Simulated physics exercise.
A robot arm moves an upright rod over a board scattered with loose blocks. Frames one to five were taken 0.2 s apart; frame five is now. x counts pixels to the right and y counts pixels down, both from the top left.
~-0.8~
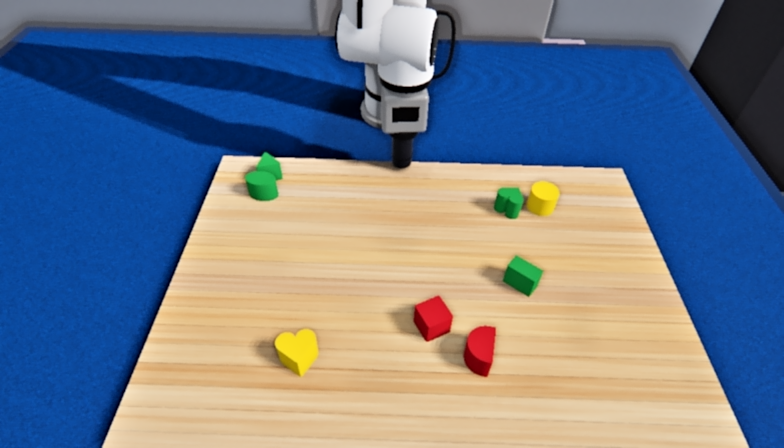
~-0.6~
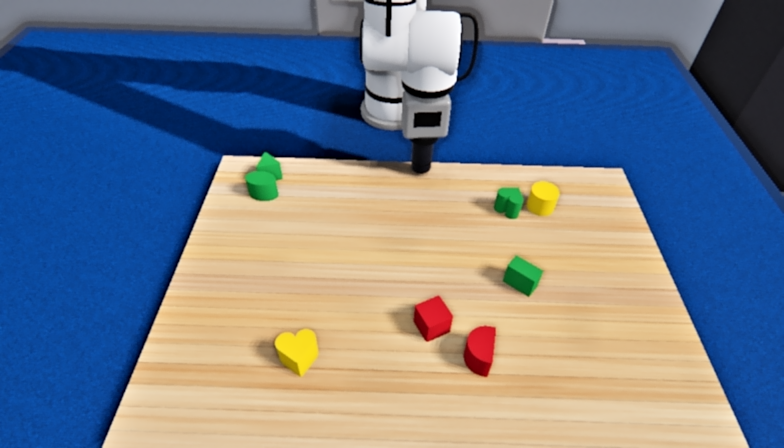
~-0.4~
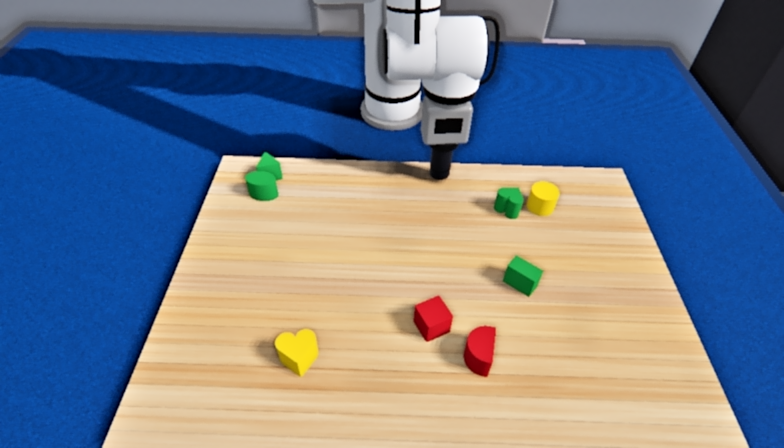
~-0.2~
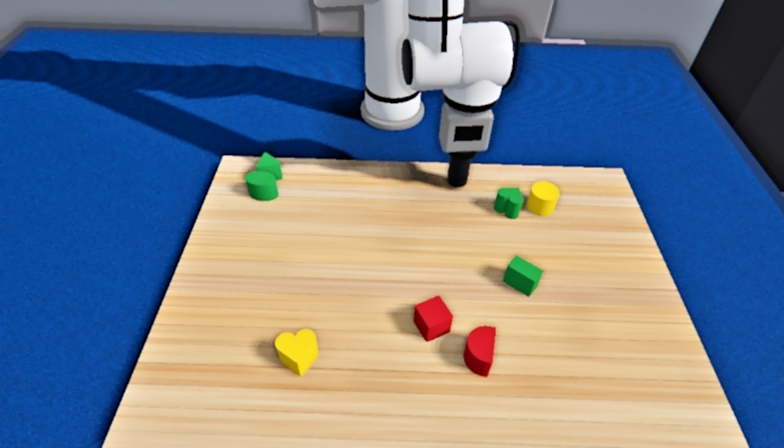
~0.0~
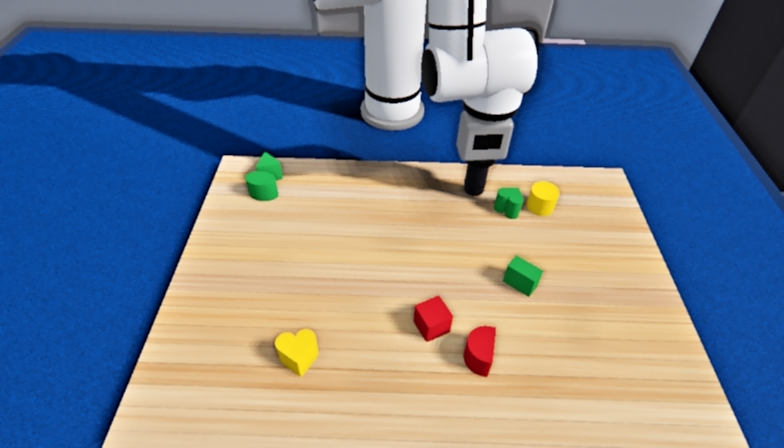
A white robot arm holding a short black rod stands at the far edge of a pale wooden board on a blue surface, seen from above and in front by a still camera. Green blocks sit at the back left, a green heart and yellow cylinder at the back right, with green, red and yellow blocks nearer. The arm slides the rod steadily rightward and slightly nearer, up close beside the green heart, while every block stays still.
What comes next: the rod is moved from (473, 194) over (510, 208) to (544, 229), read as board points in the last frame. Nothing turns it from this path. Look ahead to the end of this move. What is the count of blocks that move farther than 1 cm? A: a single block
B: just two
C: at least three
The answer is A.
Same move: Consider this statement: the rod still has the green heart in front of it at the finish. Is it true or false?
The claim holds.
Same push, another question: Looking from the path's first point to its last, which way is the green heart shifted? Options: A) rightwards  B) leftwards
That would be A.
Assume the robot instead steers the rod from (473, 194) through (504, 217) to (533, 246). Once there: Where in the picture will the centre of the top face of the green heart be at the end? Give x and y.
Its top face will be centred at roughly (543, 207).
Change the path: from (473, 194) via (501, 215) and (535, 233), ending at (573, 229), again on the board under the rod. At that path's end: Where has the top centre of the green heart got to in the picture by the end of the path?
Its top face will be centred at roughly (579, 198).
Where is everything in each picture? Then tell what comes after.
In the first frame, lower end of the rod (402, 163), tops of blocks, green heart (512, 194), yellow cylinder (546, 190).
In the second frame, rod (421, 168), blocks as before.
In the third frame, rod (439, 174), blocks as before.
In the fourth frame, rod (457, 181), blocks as before.
In the fifth frame, rod (474, 190), green heart (512, 194), yellow cylinder (546, 190).
What follows on the original path. One third of the way, rod (500, 198); green heart (523, 199).
Two thirds of the way, rod (523, 211); green heart (541, 212), turned 20° anticlockwise.
At the end, rod (545, 225); green heart (562, 229); yellow cylinder (548, 191).
